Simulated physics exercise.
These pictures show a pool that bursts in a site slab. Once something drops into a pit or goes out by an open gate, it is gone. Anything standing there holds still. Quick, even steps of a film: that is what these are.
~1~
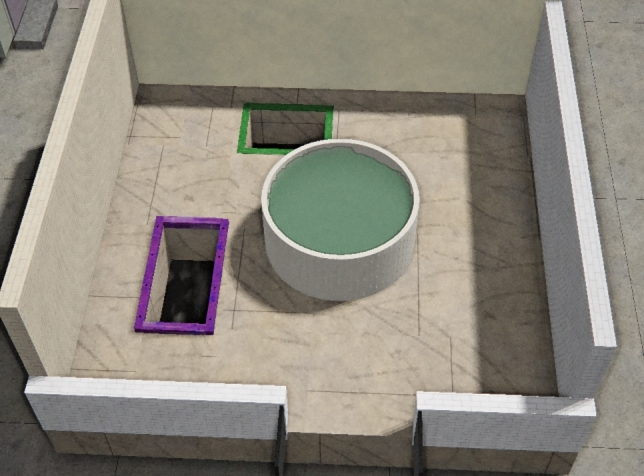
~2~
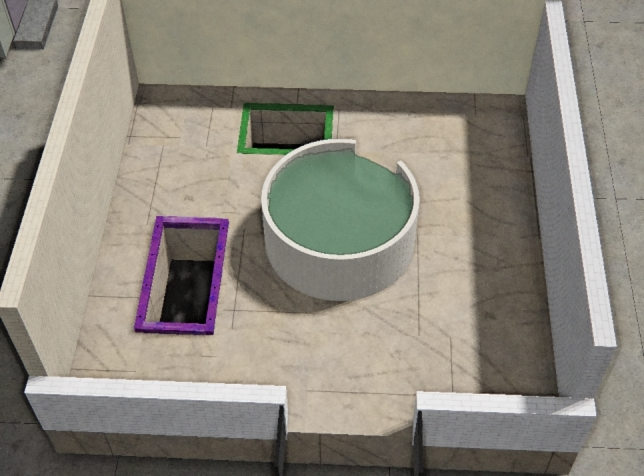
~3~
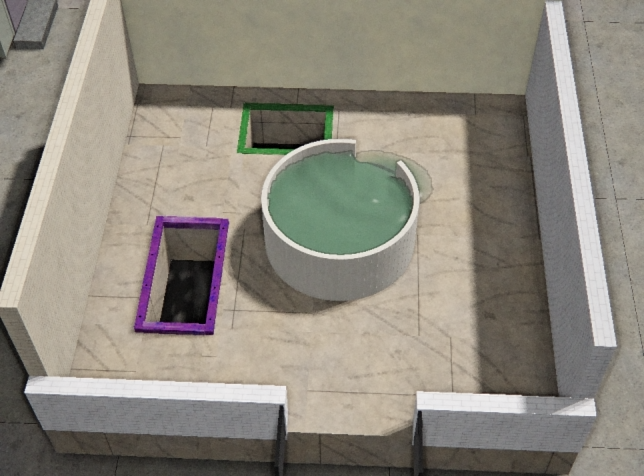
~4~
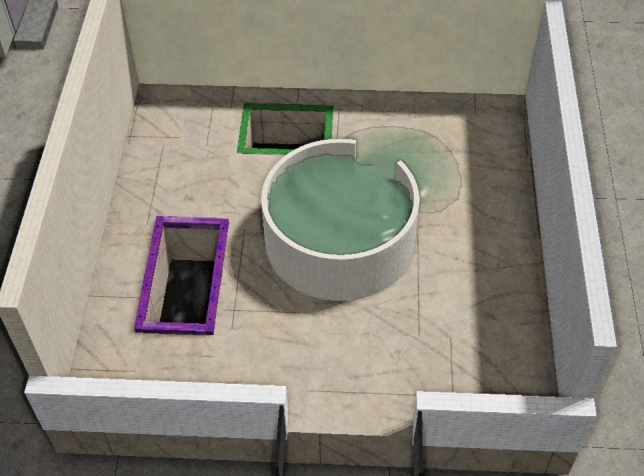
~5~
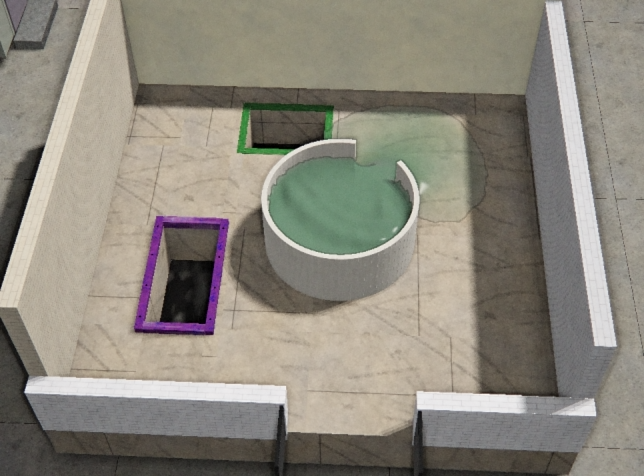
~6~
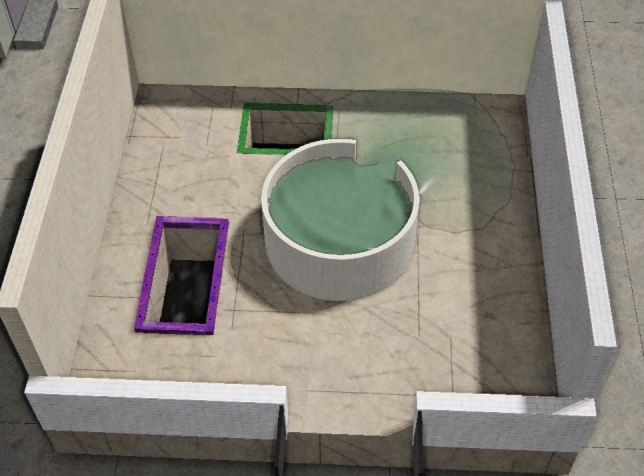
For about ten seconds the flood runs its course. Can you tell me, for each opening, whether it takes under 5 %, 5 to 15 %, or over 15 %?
Sure: The gate takes 5 to 15 %; the green pit takes over 15 %; the purple pit takes under 5 %.
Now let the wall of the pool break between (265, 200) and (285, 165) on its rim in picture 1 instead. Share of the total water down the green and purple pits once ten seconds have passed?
Green: 25 percent; purple: 15 percent.
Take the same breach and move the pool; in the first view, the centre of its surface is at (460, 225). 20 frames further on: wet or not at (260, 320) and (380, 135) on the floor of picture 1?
First spot not reached, second spot swamped.
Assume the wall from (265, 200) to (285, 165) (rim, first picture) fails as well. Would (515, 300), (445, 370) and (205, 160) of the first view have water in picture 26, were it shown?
In turn: No water, not flooded, awash.
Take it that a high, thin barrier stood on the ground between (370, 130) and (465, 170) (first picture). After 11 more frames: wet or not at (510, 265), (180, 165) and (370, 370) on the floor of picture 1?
Taken in turn, the three points are soaked, unsoaked and unsoaked.
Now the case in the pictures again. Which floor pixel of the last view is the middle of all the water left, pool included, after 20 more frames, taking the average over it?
Point: (391, 190).
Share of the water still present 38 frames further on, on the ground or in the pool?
I reckon around 86 in a hundred.
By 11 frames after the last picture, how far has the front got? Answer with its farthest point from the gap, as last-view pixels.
The front's farthest point is close to (192, 89).
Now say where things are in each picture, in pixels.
The first picture shows still water in the pool at (340, 200).
In the second picture, the front is at a hidden place, out from the gap on the pool's far side.
In the third picture, the front is at (420, 171), out from the gap on the pool's far side.
In the fourth picture, the front is at (424, 135), out from the gap on the pool's far side.
In the fifth picture, the front is at (442, 114), out from the gap on the pool's far side.
In the sixth picture, the front is at (463, 94), out from the gap on the pool's far side.
A moment on, water covers 25 % of the floor; the gate 0 %, the green pit 1 %, the purple pit 0 %.
Next, water covers 25 % of the floor; the gate 0 %, the green pit 2 %, the purple pit 0 %.
Then, water covers 40 % of the floor; the gate 0 %, the green pit 5 %, the purple pit 0 %.
Later, water covers 70 % of the floor; the gate 2 %, the green pit 13 %, the purple pit 0 %.
In the end, water covers 95 % of the floor; the gate 7 %, the green pit 21 %, the purple pit 0 %.
